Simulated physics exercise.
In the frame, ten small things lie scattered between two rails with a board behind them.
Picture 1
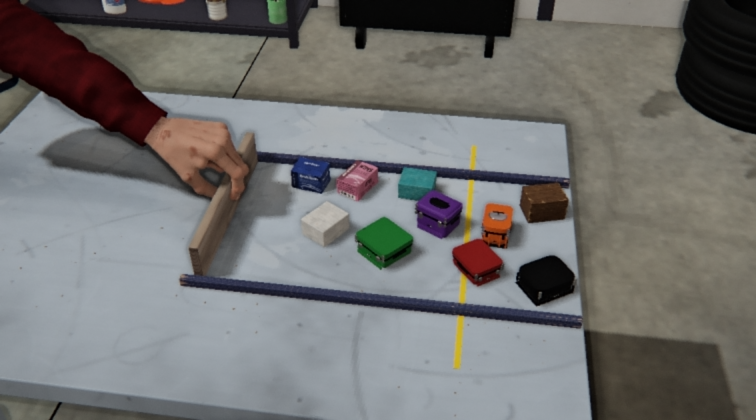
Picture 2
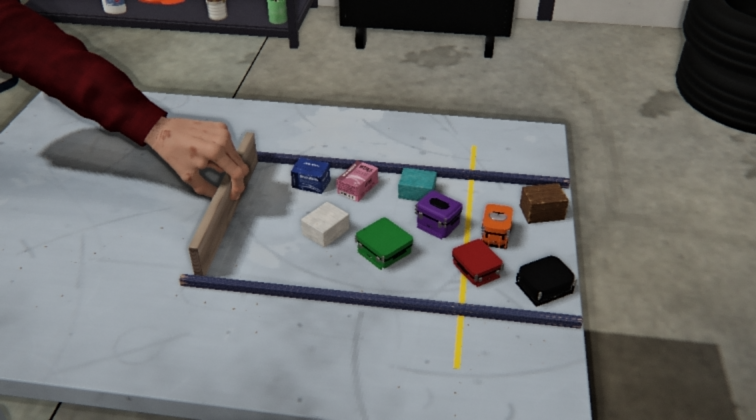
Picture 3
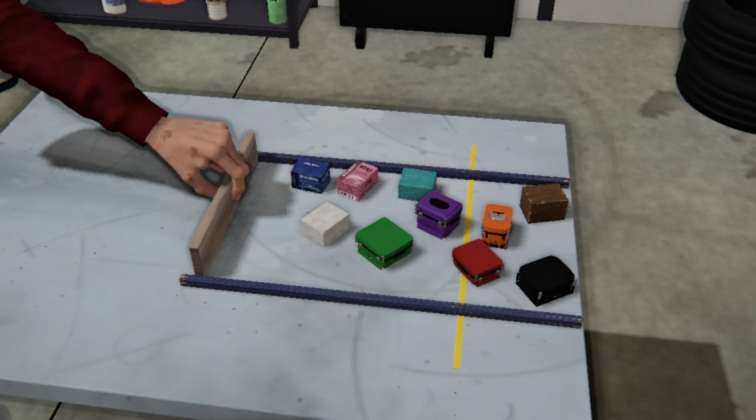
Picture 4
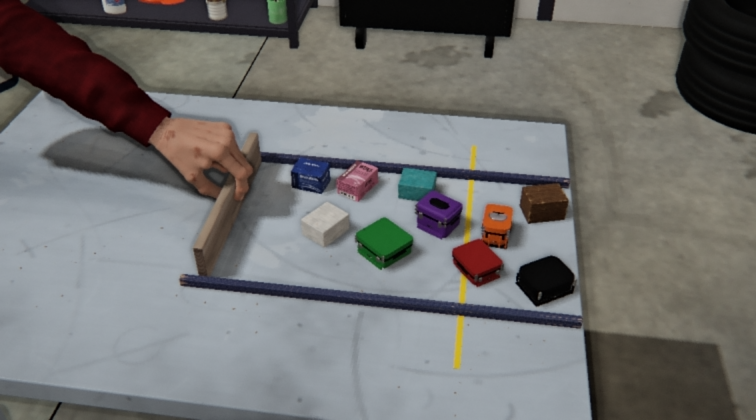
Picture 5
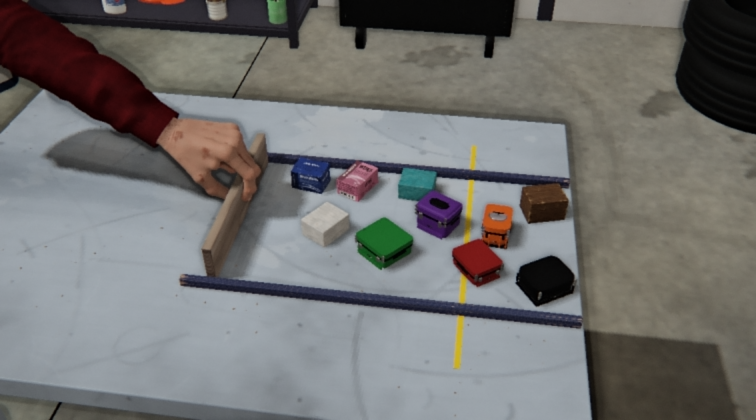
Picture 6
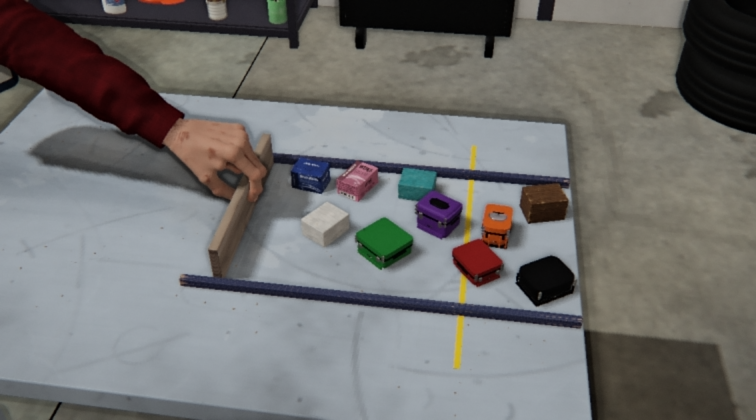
A hand slowly sliding an upright board slightly right between two rails, while small coloured cases and blocks ahead stay still.
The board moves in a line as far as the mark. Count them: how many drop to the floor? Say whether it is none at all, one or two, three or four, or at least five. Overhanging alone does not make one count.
I would say one or two.
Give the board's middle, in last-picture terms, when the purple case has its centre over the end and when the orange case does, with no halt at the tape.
Around (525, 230), then around (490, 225).
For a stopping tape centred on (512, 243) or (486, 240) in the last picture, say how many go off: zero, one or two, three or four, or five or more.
Counts by place: Three to four, then one to two.
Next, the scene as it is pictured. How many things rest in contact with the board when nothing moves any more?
Total: 3.
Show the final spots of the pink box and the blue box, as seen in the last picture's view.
The pink box settles near (518, 193); as for the blue box, near (487, 189).
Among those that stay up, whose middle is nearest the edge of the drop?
The one you want is the black case.
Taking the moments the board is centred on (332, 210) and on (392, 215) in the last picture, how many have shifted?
First 4 and then 6.
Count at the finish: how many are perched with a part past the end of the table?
The count is 1.
Soon after, none off yet; brown block at rest near (544, 203); black case at rest near (545, 281); orange case at rest near (497, 226).
In the end, the number that fall off is one or two; gone, brown block.
